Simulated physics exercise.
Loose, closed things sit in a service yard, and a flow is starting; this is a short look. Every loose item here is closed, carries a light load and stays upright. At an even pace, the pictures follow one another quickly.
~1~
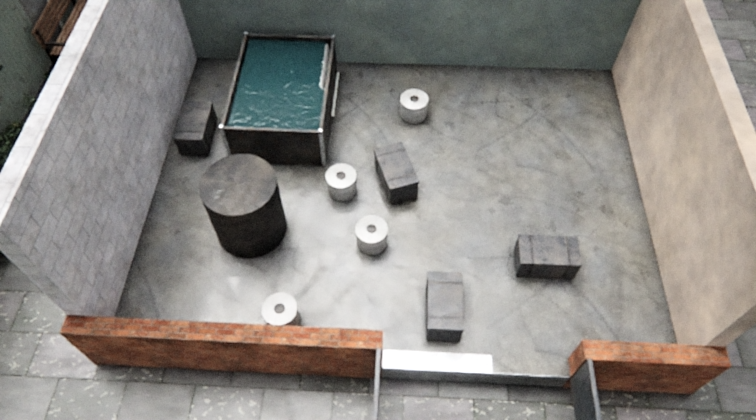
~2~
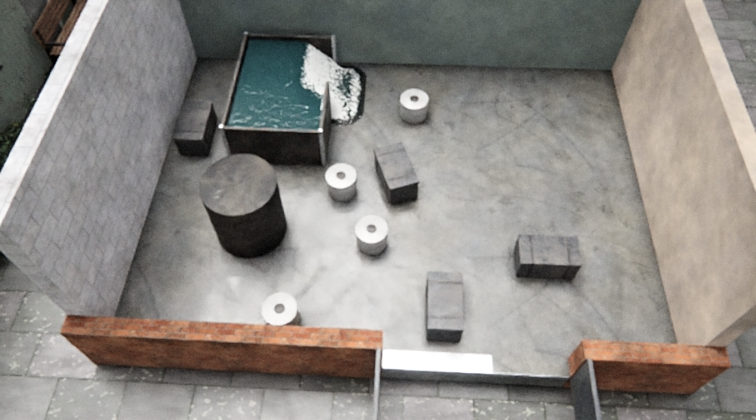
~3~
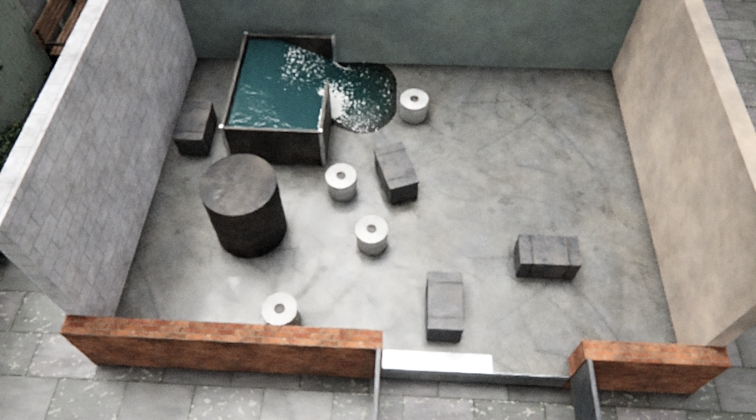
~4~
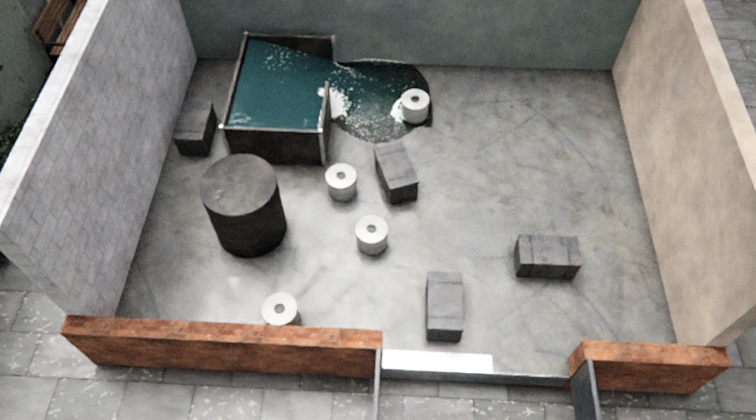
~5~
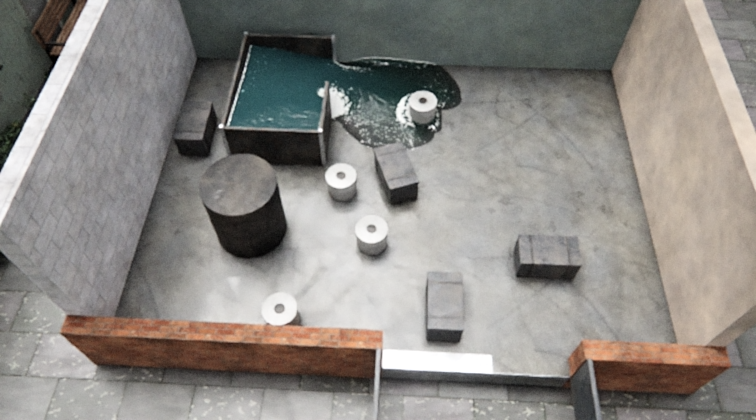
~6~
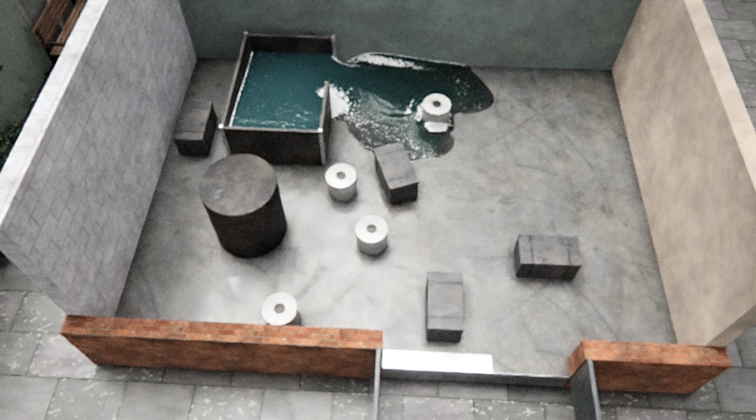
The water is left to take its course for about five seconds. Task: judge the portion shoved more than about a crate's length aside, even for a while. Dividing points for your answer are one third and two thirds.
Answer: A share under one third.
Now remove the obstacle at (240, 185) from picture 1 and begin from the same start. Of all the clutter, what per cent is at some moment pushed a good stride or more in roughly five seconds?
20 in a hundred.
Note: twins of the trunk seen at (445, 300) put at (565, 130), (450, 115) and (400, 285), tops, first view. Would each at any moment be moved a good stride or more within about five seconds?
Each in turn: Pushed clear, pushed clear, stays in place.
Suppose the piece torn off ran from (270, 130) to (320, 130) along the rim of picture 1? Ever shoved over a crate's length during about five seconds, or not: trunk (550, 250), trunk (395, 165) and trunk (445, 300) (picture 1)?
Taking them one at a time, the first not displaced that far, the second not displaced that far and the third gets shoved clear.
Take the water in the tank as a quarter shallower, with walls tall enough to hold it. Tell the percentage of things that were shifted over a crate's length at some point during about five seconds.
Share moved: Approx. 10 percent.
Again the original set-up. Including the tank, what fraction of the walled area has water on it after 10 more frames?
By my count it's near 45 in a hundred.
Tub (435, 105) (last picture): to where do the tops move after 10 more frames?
It should end up around (578, 143).
A moment on, 1 of 8 are well off their spots; 0 afloat.
Next, 1 of 8 are well off their spots; 0 afloat.
Later, 1 of 8 are well off their spots; 1 afloat.
In the end, 2 of 8 are well off their spots, and 2 have been at some point; 1 afloat.
